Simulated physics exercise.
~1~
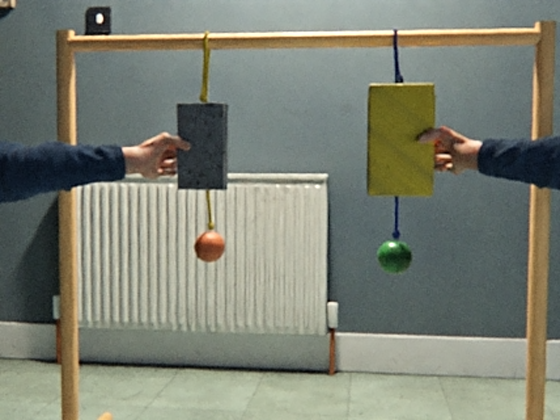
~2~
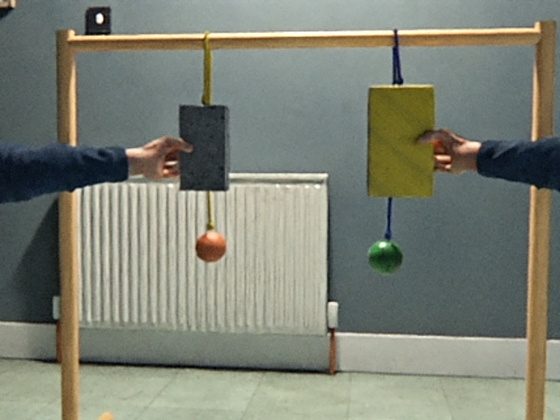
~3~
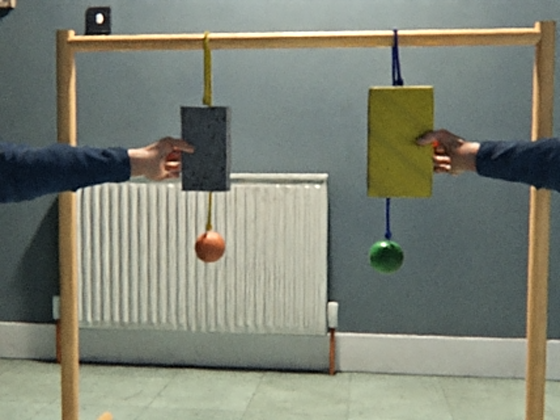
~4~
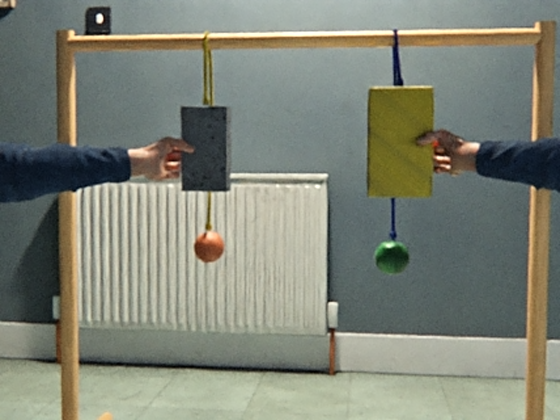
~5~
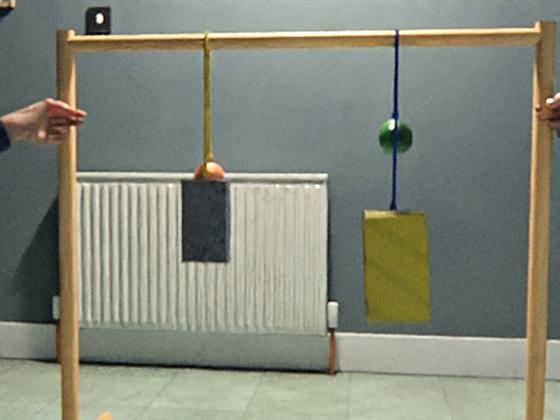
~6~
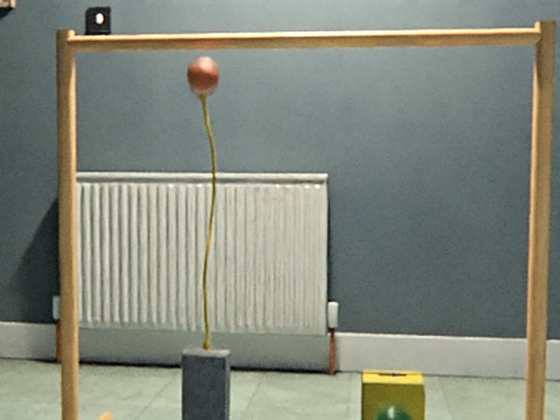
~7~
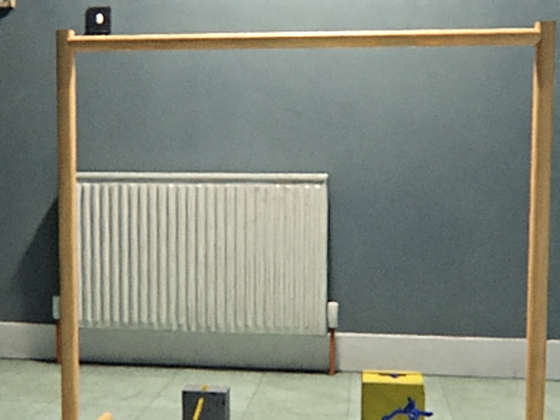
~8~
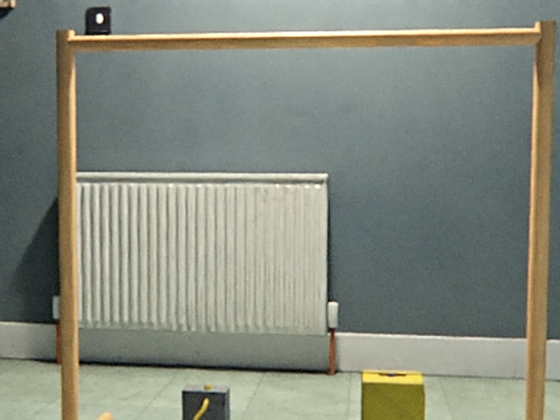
A dark grey block and a larger yellow block hang on cords looped over a wooden rail, seen from a fixed front view in a room with a white radiator against a blue-grey wall. A hand steadies each block, with an orange ball dangling beneath the grey one on the left and a green ball beneath the yellow one on the right. The hands let go and draw back, and both blocks drop while the balls rise. The orange ball flies up near the rail as the blocks reach the floor. Finally both blocks rest there, the rail bare above.
